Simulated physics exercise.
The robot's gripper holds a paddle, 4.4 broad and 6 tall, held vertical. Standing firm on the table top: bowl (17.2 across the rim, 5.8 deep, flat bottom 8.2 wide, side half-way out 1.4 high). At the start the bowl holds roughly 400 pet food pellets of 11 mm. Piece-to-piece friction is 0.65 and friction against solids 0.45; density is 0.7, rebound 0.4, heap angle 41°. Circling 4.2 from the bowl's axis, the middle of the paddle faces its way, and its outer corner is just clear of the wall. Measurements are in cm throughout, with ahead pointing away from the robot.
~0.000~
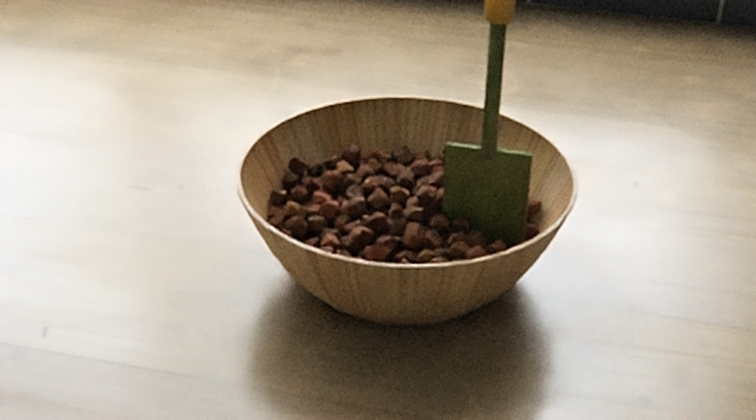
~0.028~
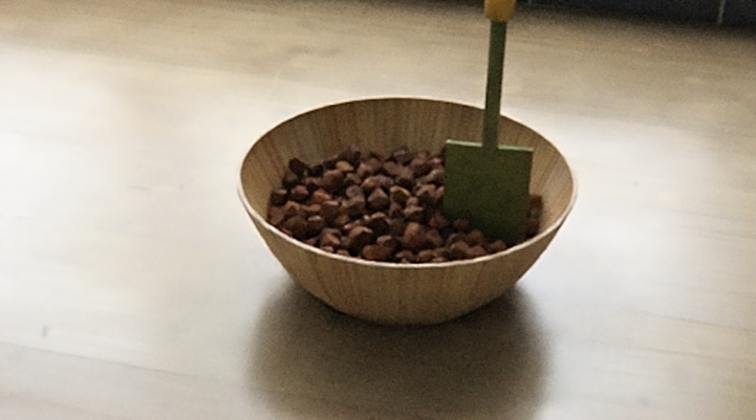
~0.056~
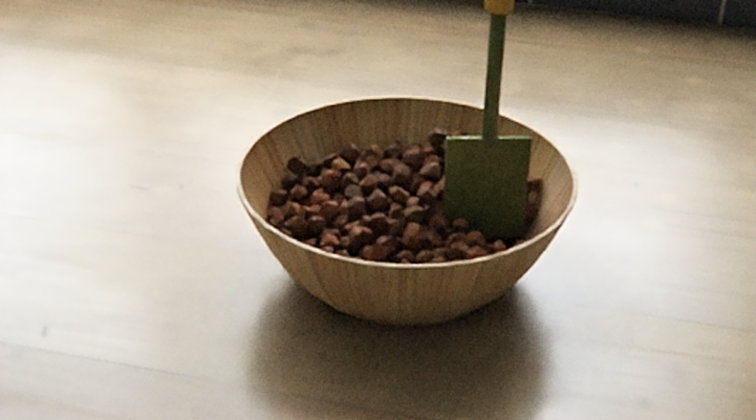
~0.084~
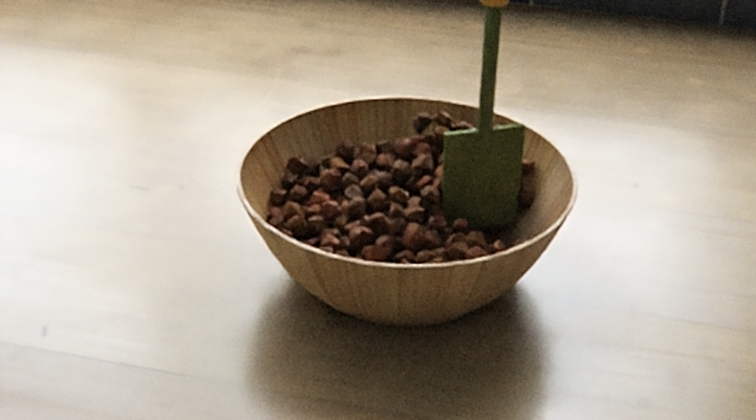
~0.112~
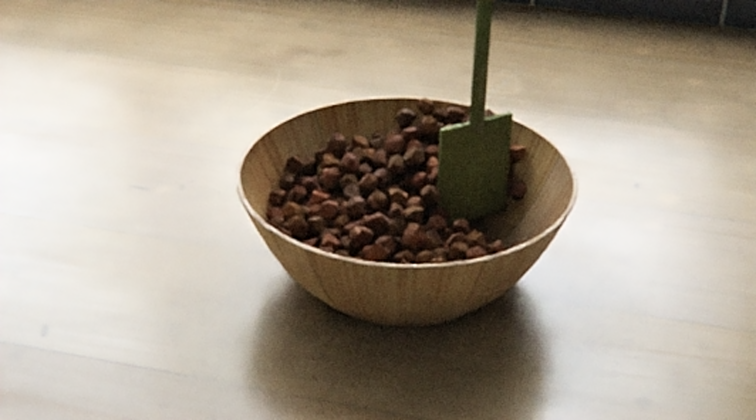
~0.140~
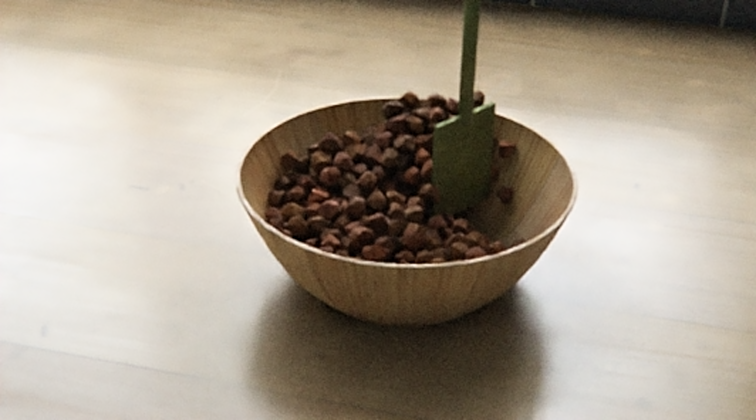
On a pale table top, a green paddle sweeping along the right side of a wooden bowl, heaping brown pellets toward the back.
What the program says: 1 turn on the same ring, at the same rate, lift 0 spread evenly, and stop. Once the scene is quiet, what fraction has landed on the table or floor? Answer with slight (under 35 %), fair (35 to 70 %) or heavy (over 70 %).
Slight.
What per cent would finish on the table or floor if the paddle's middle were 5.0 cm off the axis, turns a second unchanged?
It would be near 20 per cent.
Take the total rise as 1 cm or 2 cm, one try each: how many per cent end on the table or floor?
First try about 15 per cent, second about 15 per cent.
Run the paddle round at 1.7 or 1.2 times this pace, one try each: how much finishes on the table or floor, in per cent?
First try close to 40, second close to 30, in per cent.
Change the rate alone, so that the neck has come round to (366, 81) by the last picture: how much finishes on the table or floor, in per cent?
Around 50 in a hundred.
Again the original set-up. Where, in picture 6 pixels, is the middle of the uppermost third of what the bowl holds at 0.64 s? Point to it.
Estimated centre: (490, 219).
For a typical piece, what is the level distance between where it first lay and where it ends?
About 9 centimetres.
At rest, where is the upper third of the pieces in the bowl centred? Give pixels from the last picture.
The centre is near pixel (488, 164).
After 0.39 s, 174° round, highest piece 8 above the table; 367 in the bowl, 15 on the table or floor, 22 in flight or on the tool.
After 0.64 s, 292° round, highest piece 9 above the table; 323 in the bowl, 73 on the table or floor, 8 in flight or on the tool.
After 0.97 s, 0° round, highest piece 7 above the table; 296 in the bowl, 108 on the table or floor.
After 1.67 s, 0° round, highest piece 7 above the table; 296 in the bowl, 108 on the table or floor.
At rest, 296 in the bowl, 108 on the table or floor. That is 27 % on the table or floor.
